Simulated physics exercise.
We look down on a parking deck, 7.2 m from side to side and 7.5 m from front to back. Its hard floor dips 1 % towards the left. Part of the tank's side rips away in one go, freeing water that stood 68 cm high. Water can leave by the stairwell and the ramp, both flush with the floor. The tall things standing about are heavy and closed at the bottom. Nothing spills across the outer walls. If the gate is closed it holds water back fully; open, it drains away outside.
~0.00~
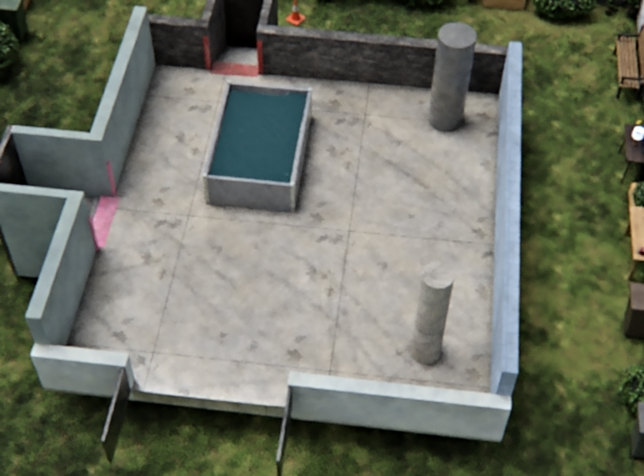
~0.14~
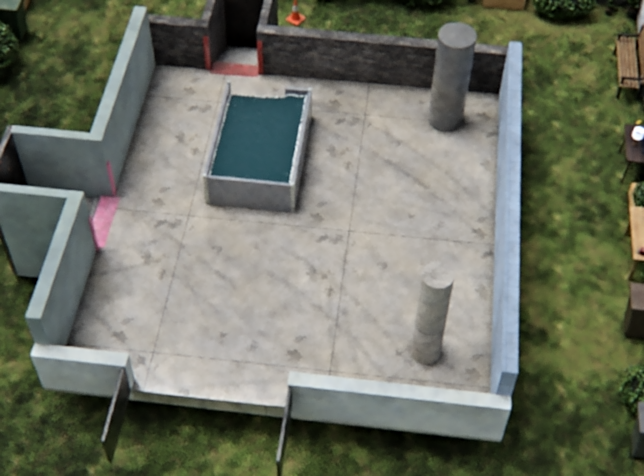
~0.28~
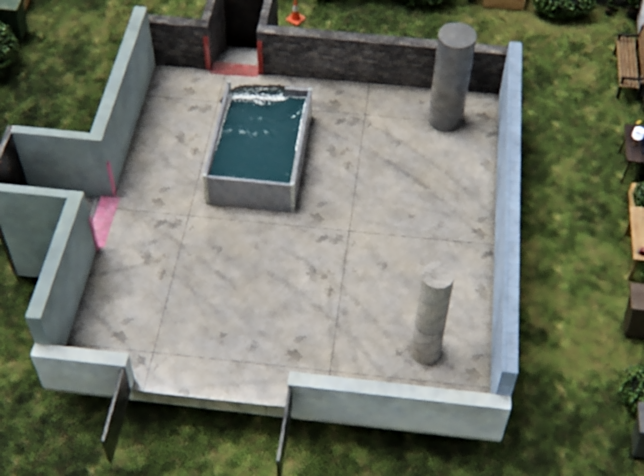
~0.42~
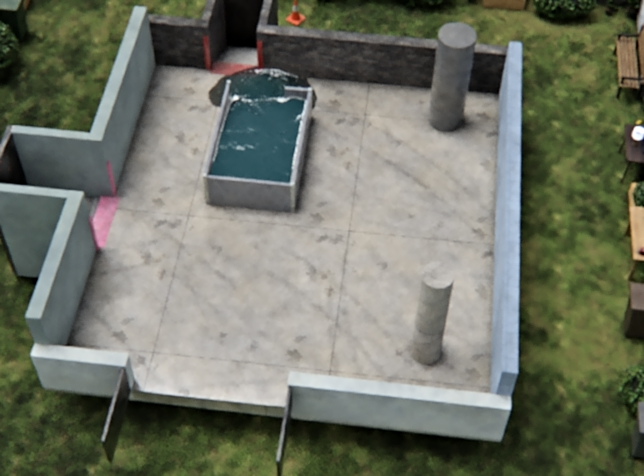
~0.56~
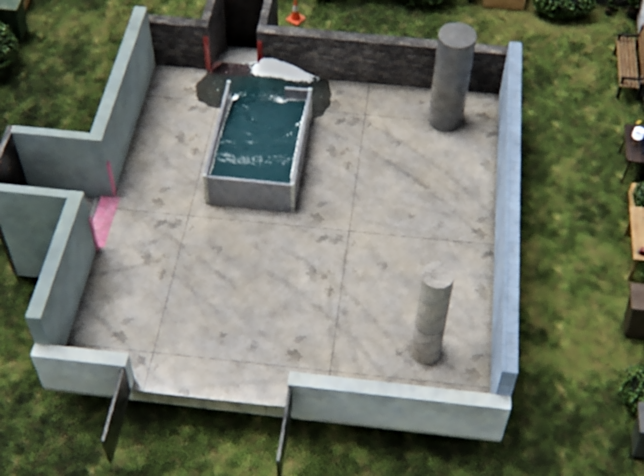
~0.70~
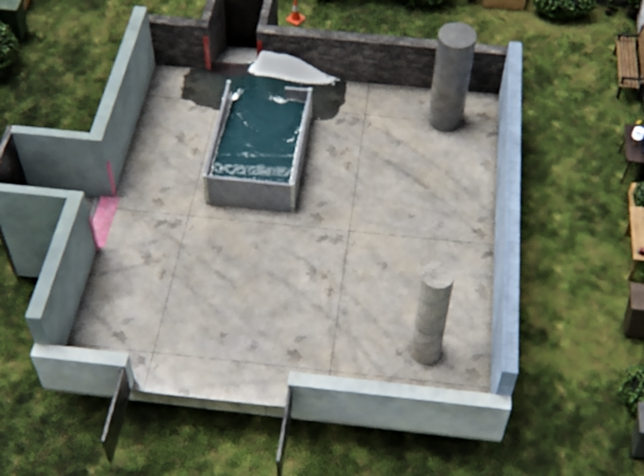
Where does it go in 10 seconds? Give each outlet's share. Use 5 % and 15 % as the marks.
Shares: The gate takes less than 5 %; the stair shaft (marked red) takes more than 15 %; the ramp down (marked pink) takes not even 5 %.
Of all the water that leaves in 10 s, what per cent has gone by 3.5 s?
About 65 per cent.
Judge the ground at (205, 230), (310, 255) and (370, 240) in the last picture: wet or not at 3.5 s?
In turn: Not reached, still dry, still dry.
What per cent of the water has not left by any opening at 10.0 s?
Roughly 58 in a hundred.
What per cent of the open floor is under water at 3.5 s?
Near 35 per cent is wet.
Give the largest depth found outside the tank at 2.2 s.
Up to some 39 cm.
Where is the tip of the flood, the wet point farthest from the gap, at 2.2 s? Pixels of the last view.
At about (493, 95).
After 1.4 s water covers 10 % of the floor and is deepest (45 cm) near (265, 82); gone so far, the gate 0 %, the stair shaft (marked red) 8 %, the ramp down (marked pink) 0 %.
After 2.2 s water covers 20 % of the floor and is deepest (39 cm) near (275, 77); gone so far, the gate 0 %, the stair shaft (marked red) 18 %, the ramp down (marked pink) 0 %.
After 3.5 s water covers 35 % of the floor and is deepest (23 cm) near (156, 67); gone so far, the gate 0 %, the stair shaft (marked red) 27 %, the ramp down (marked pink) 0 %.
After 6.0 s water covers 60 % of the floor and is deepest (15 cm) near (156, 67); gone so far, the gate 0 %, the stair shaft (marked red) 36 %, the ramp down (marked pink) 0 %.
After 10.0 s water covers 90 % of the floor and is deepest (8 cm) near (265, 82); gone so far, the gate 0 %, the stair shaft (marked red) 41 %, the ramp down (marked pink) 1 %.
